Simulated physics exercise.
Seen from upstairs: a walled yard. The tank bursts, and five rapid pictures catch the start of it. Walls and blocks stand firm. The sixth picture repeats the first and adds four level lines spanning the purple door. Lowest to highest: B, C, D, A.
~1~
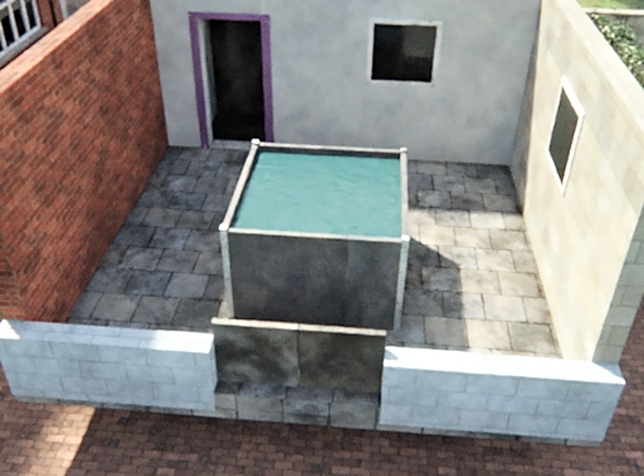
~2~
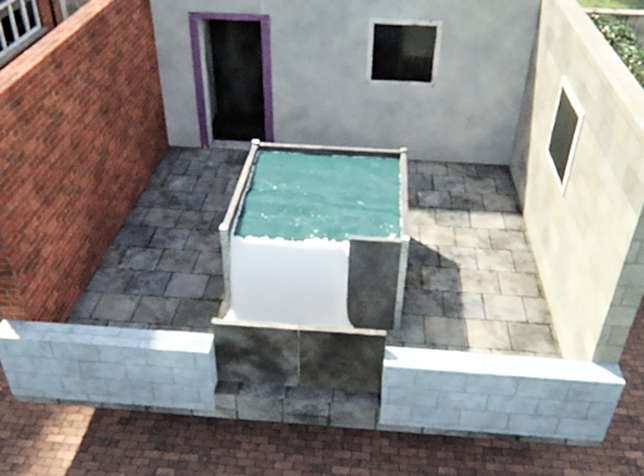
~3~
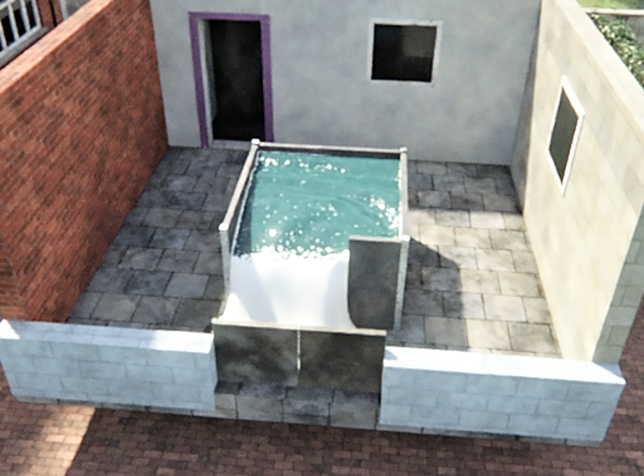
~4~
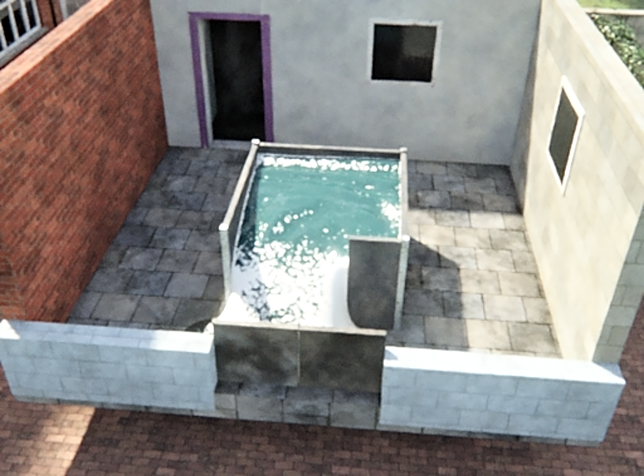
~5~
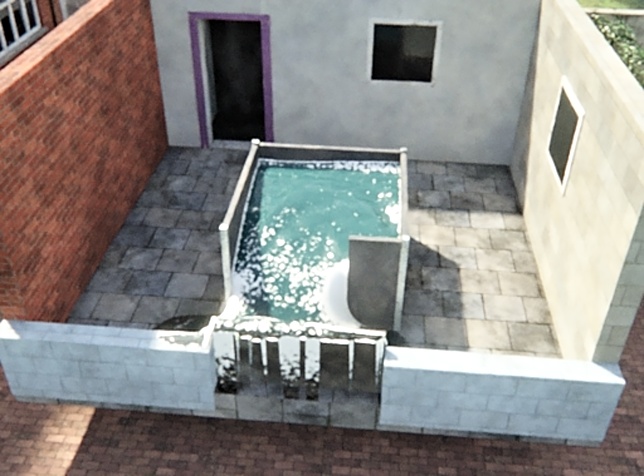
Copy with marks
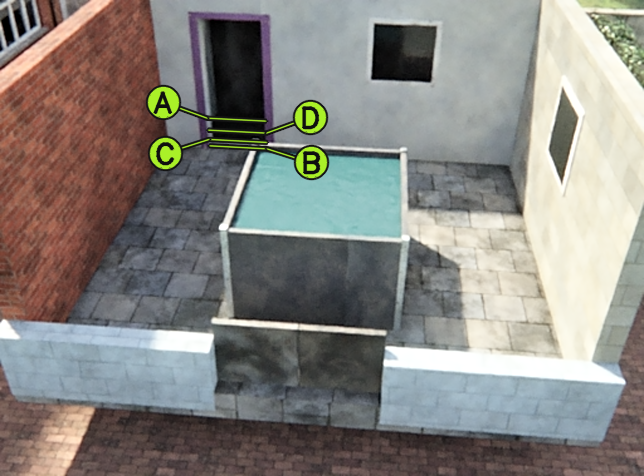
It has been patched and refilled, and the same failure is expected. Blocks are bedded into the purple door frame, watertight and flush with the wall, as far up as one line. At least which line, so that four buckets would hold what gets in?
Choose D.
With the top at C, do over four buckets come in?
Yes, that goes wrong.
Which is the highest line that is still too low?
The answer is C.
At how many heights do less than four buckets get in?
Two.
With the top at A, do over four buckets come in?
No.
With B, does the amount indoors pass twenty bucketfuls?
Yes, it does.
On the marked copy, A at (236, 119); B at (238, 147); C at (237, 140); D at (237, 131); from the bottom up B, C, D, A.
Choosing A, nothing gets over.
Choosing B, dozens of bucketfuls pour in.
Choosing C, about 11 bucketfuls get in.
Choosing D, a splash gets over, under a bucket.
